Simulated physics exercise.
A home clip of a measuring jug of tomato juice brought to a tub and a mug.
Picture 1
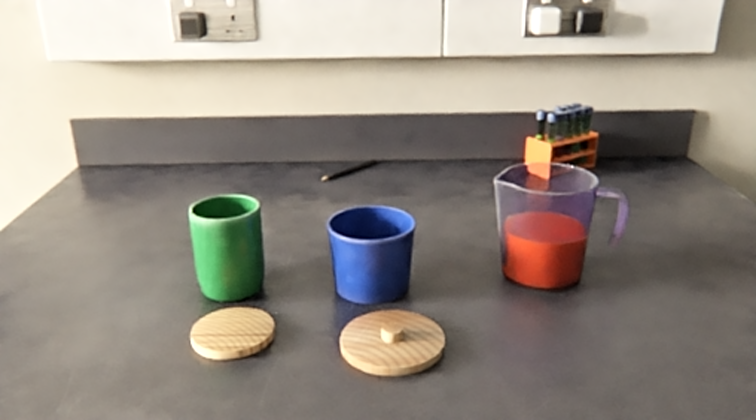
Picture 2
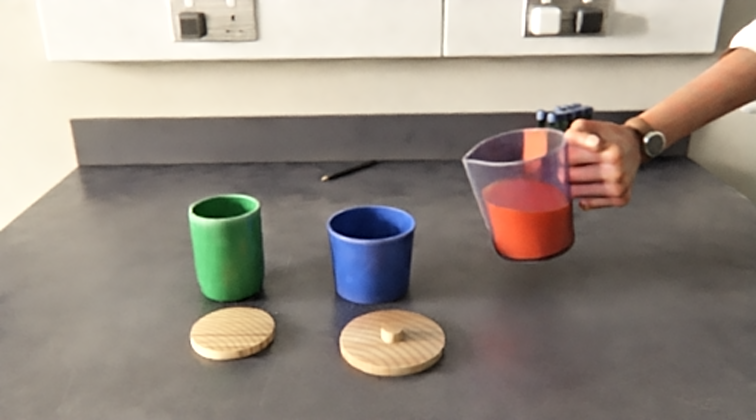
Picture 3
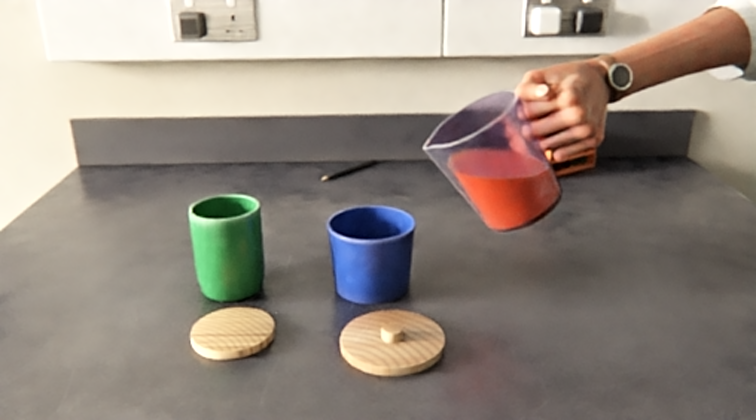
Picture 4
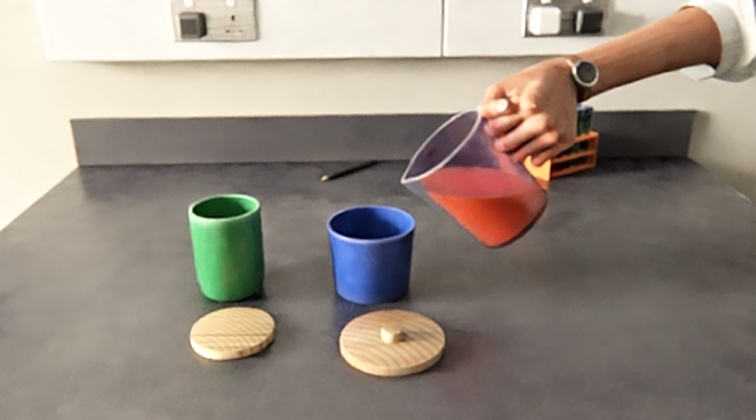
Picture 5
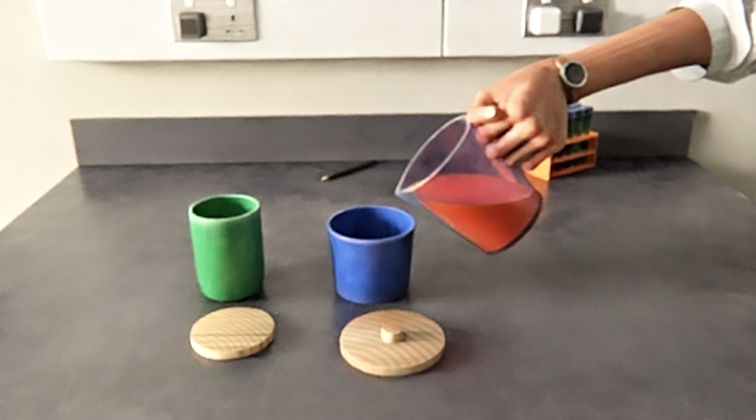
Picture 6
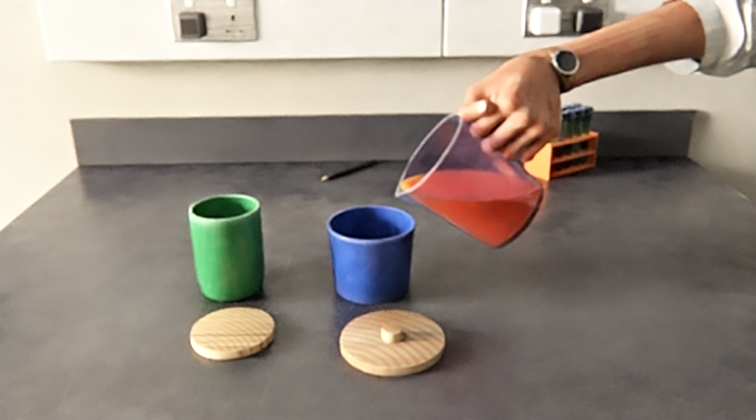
Measuring jug of red liquid being lifted by a hand, moved left and tilted towards an open blue tub on a grey worktop.
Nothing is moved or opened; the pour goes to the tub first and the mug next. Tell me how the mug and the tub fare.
The mug catches it and the tub catches it.
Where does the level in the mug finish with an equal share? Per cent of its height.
Close to 45 %.
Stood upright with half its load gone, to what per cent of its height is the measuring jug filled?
I make it 25 per cent.
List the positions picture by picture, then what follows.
The first frame shows at the start; measuring jug (545, 225) about half full; tub (372, 256) open; mug (229, 251) open.
In the second frame, a hand has the measuring jug; measuring jug about half full, surface at (527, 197); tub (372, 256) open.
The third frame shows tilting; measuring jug (498, 162) tipped 30° with all of its load; mug (229, 251) open.
The fourth frame shows no stream yet; measuring jug (479, 180) tipped 45° with all of its load; tub (372, 256) open.
The fifth frame shows still nothing leaves it; measuring jug (473, 187) tipped 45° with all of its load; mug (229, 251) open.
The sixth frame shows on the point of pouring; measuring jug (472, 182) tipped 50° with all of its load; tub (372, 256) open; mug (229, 251) open.
Shortly, the tomato juice goes into the tub.
Then, the tomato juice goes into the mug.
At the finish, the tub has its share inside; the mug has its share inside.
